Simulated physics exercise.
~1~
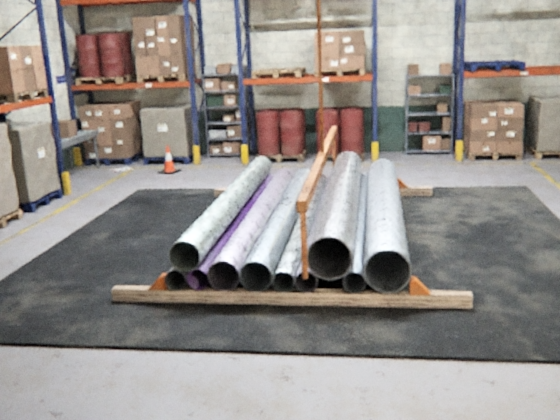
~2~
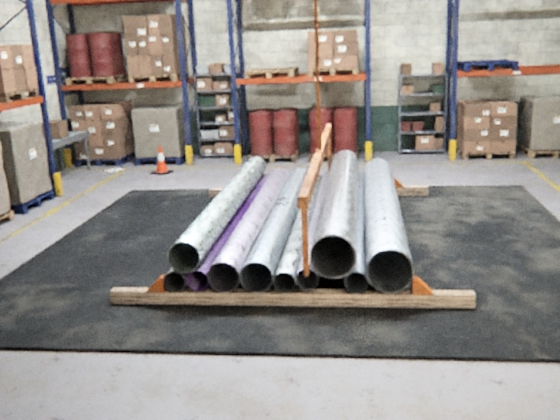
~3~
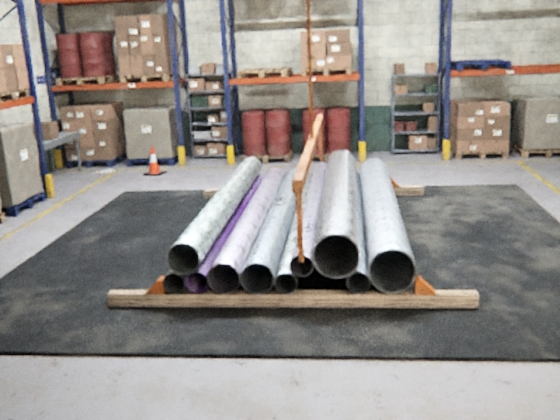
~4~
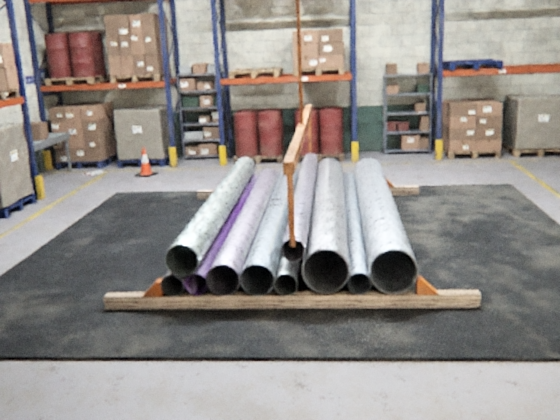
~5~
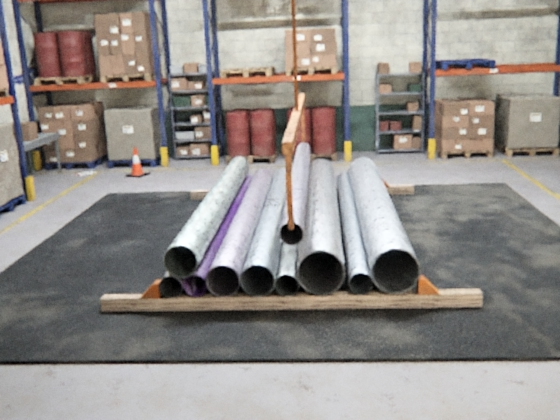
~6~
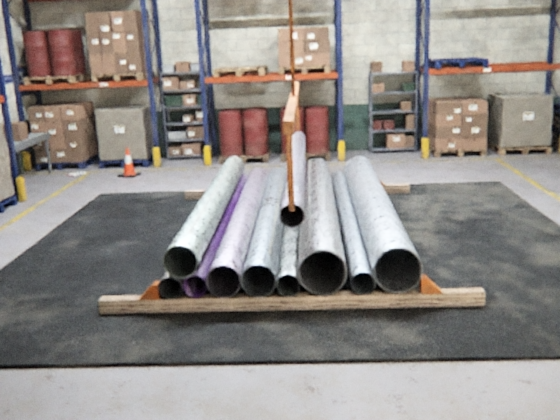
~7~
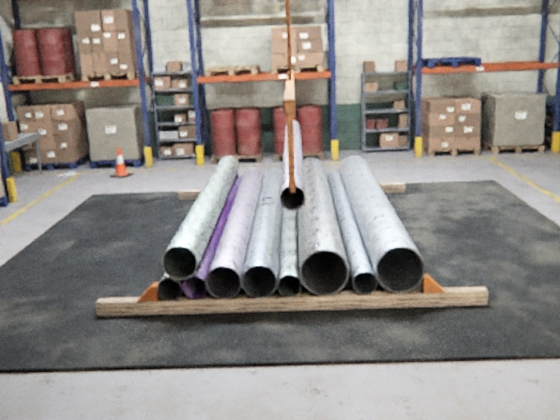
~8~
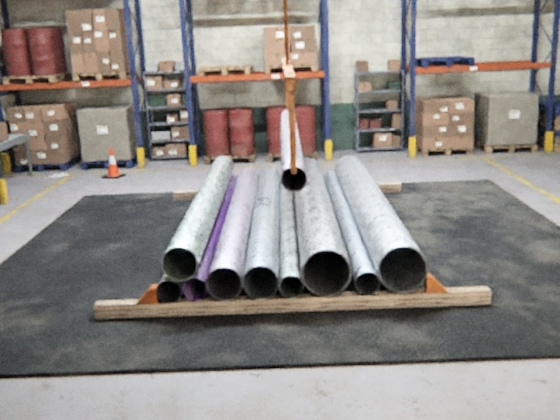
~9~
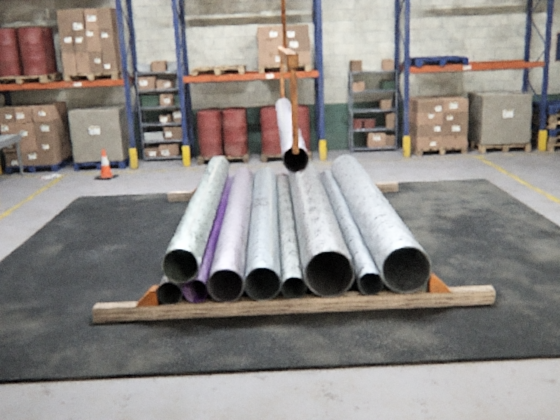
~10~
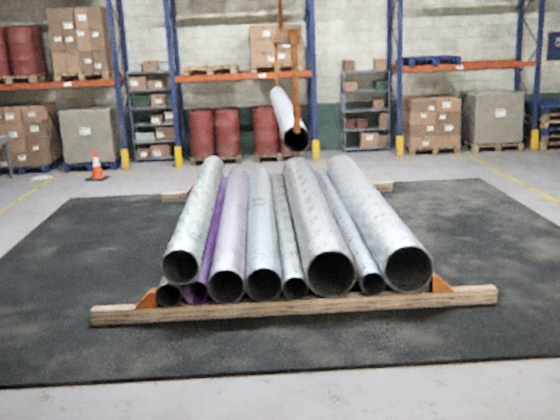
Steel pipe held by an orange hook frame rising from a chocked stack in a warehouse, the purple pipe staying in place.
